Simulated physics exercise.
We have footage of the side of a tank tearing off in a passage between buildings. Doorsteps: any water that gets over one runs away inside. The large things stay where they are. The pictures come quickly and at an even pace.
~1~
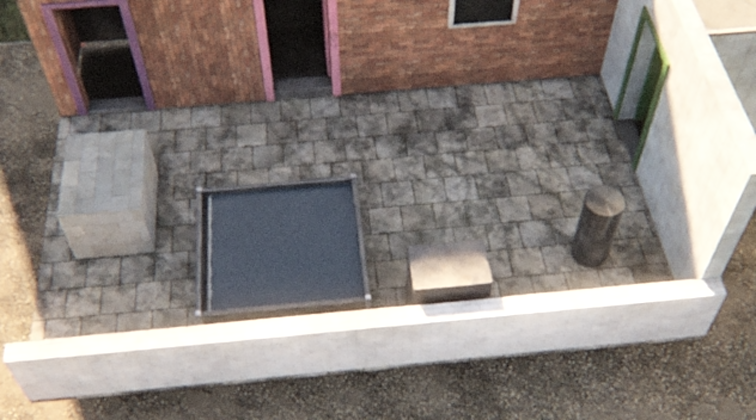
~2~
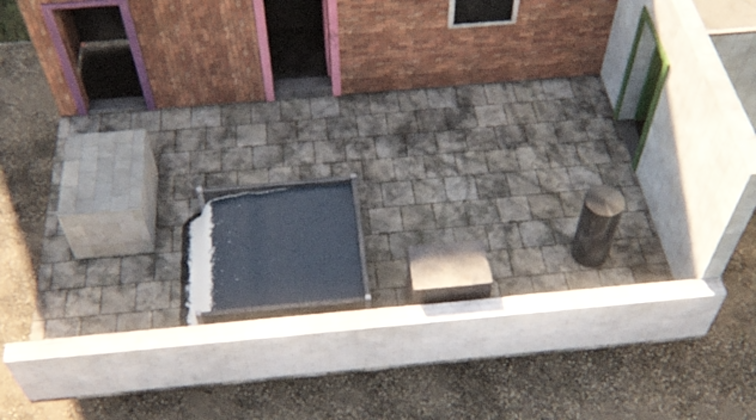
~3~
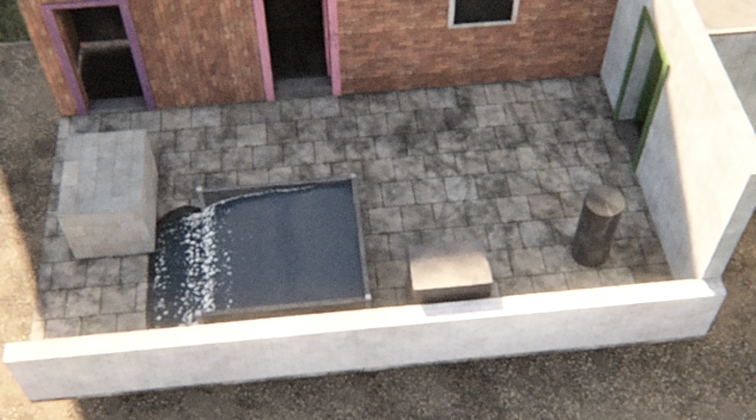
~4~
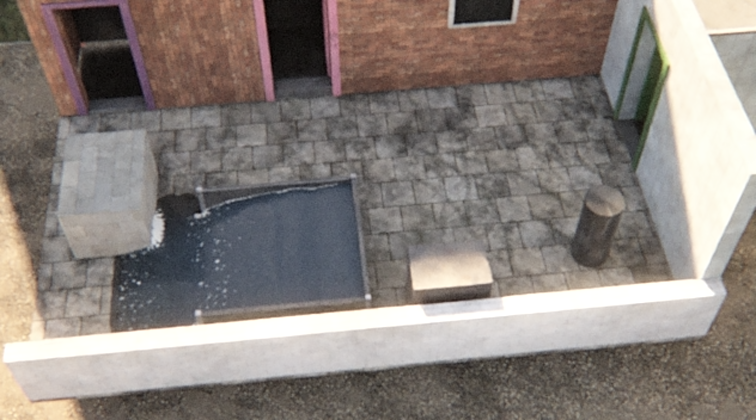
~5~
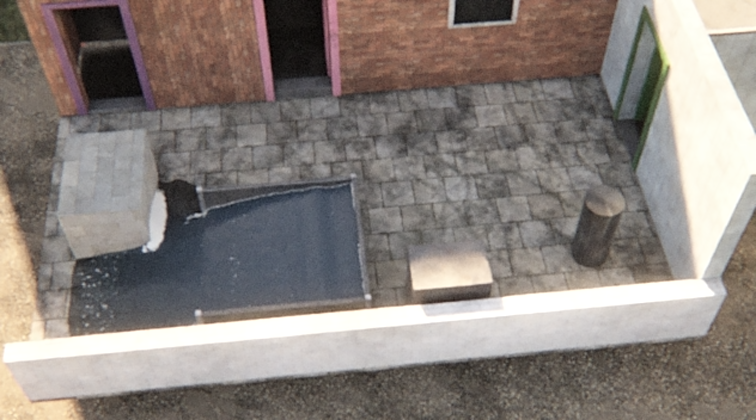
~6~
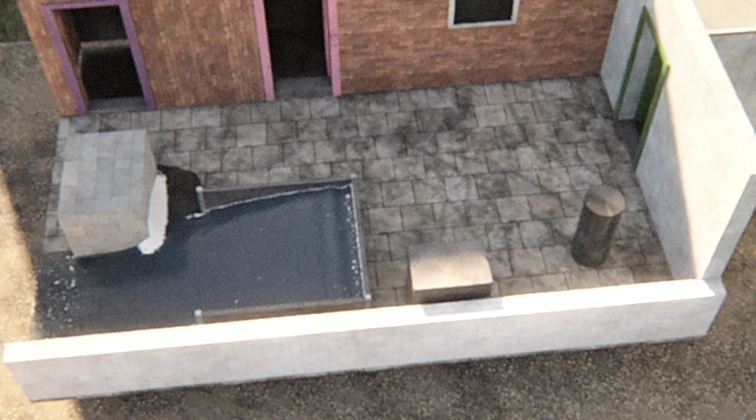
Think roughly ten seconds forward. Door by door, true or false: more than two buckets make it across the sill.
Pink door: False; green door: False; purple door: False.
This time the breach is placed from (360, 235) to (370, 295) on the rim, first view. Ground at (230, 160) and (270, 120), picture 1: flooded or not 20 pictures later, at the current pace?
Respectively, left dry and left dry.
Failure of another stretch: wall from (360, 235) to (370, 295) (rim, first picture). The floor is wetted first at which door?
It's the green-painted one.
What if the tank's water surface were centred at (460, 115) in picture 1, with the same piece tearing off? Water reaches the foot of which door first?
It's the pink door.
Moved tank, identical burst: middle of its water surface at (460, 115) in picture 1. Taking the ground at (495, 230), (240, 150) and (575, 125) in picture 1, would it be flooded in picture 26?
The three spots read left dry, swamped, left dry.
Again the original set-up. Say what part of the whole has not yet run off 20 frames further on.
Estimate: Close to 52 %.
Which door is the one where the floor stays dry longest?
Last comes the one in green.
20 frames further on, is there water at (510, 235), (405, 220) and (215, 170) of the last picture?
Point 1: Not wet; point 2: Not wet; point 3: Drenched.
A moment on, water covers 20 % of the floor; the pink door not reached, the green door not reached, the purple door not reached.
Next, water covers 25 % of the floor; the pink door wet at the sill, nothing in, the green door not reached, the purple door wet at the sill, nothing in.
Then, water covers 35 % of the floor; the pink door wet at the sill, nothing in, the green door not reached, the purple door under two buckets in.
Later, water covers 55 % of the floor; the pink door wet at the sill, nothing in, the green door not reached, the purple door under two buckets in.
In the end, water covers 45 % of the floor; the pink door wet at the sill, nothing in, the green door wet at the sill, nothing in, the purple door under two buckets in.
